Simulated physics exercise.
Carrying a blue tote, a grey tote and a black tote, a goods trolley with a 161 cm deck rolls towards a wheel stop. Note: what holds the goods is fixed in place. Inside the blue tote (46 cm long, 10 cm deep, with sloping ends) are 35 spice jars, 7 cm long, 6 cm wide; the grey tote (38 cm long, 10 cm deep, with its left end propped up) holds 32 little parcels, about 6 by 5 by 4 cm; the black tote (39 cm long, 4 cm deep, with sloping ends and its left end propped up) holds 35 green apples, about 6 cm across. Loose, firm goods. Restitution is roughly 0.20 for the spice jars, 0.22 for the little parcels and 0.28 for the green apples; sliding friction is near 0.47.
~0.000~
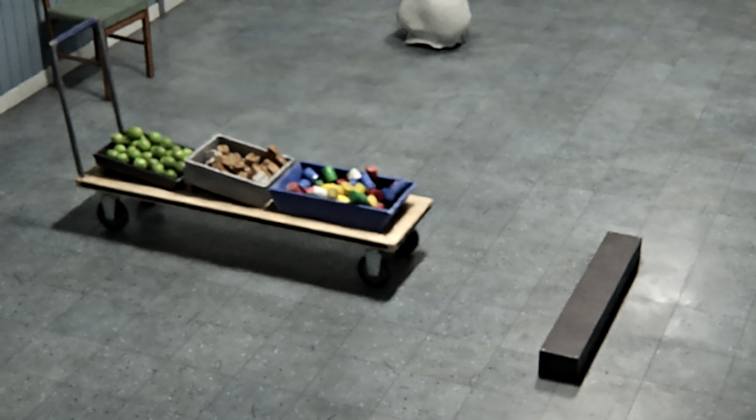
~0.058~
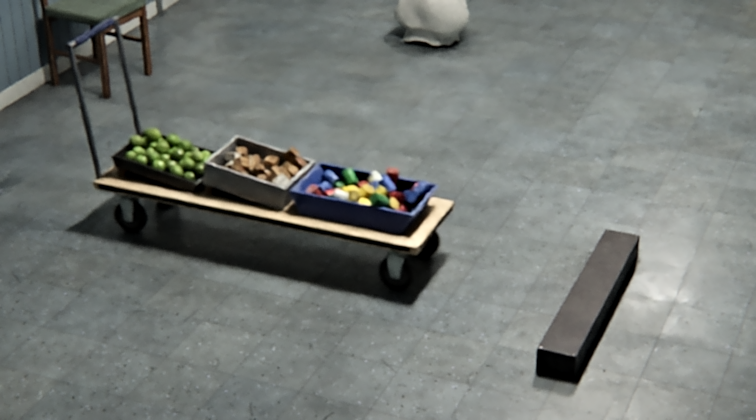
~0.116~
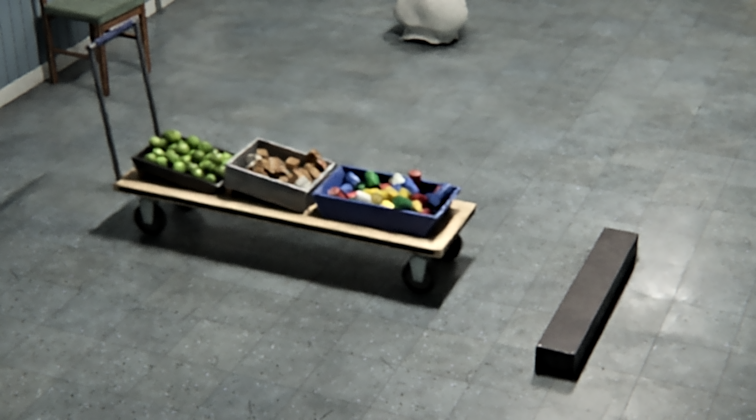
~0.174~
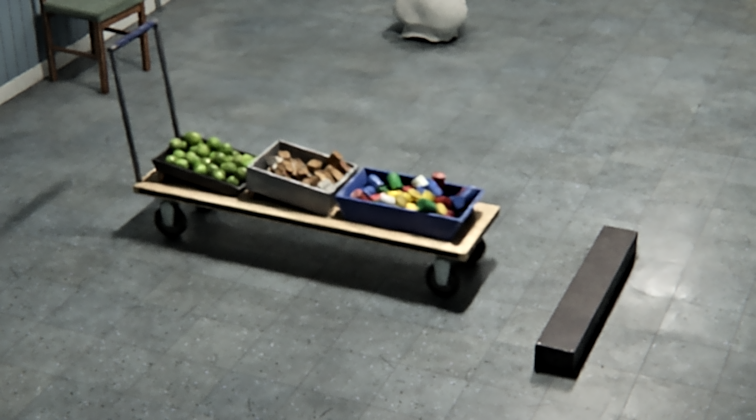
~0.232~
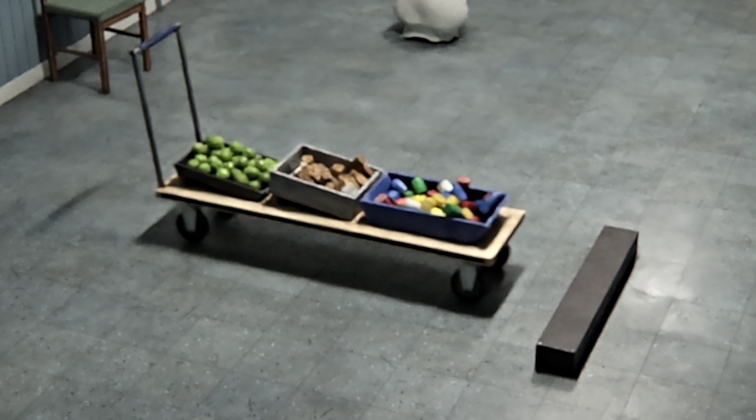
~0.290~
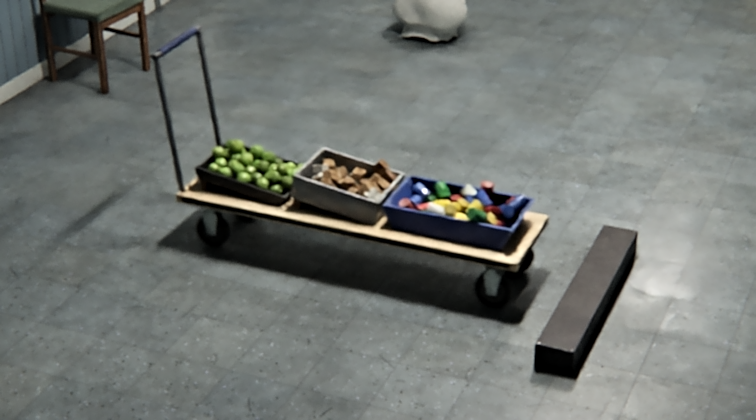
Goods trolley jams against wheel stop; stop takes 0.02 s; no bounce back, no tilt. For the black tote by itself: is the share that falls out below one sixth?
Kept in: Beyond five sixths.
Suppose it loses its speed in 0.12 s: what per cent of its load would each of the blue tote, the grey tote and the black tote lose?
Result - blue tote: 0 percent, grey tote: 0 percent, black tote: 10 percent.
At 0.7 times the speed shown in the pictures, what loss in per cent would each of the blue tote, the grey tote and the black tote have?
In that case the blue tote sheds 0 per cent, the grey tote 0 per cent and the black tote 10 per cent.
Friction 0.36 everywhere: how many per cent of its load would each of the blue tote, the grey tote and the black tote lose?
Blue tote 10%, grey tote 0%, black tote 10%.
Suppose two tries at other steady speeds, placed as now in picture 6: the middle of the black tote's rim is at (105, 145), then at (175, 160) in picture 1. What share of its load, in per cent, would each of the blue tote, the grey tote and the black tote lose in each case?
Blue tote 30 then 10, grey tote 20 then 0, black tote 30 then 10 per cent.
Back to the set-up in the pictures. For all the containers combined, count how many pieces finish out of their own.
About 10 in total.
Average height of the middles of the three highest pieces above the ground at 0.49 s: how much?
Mean height: Some 44 cm.
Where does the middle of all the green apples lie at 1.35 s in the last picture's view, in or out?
Near (321, 180).
After 0.39 s, impact.
After 0.49 s, the blue tote is down by 1 of 35, the grey tote has all 32 and the black tote has all 35.
After 0.61 s, the blue tote is down by 4 of 35, the grey tote has all 32 and the black tote is down by 3 of 35.
After 0.84 s, the blue tote is down by 6 of 35, the grey tote has all 32 and the black tote is down by 3 of 35.
Final count (at 1.35 s), the blue tote is down by 6 of 35, the grey tote is down by 1 of 32 and the black tote is down by 3 of 35. Asked share, 3 of 35, 9 per cent.
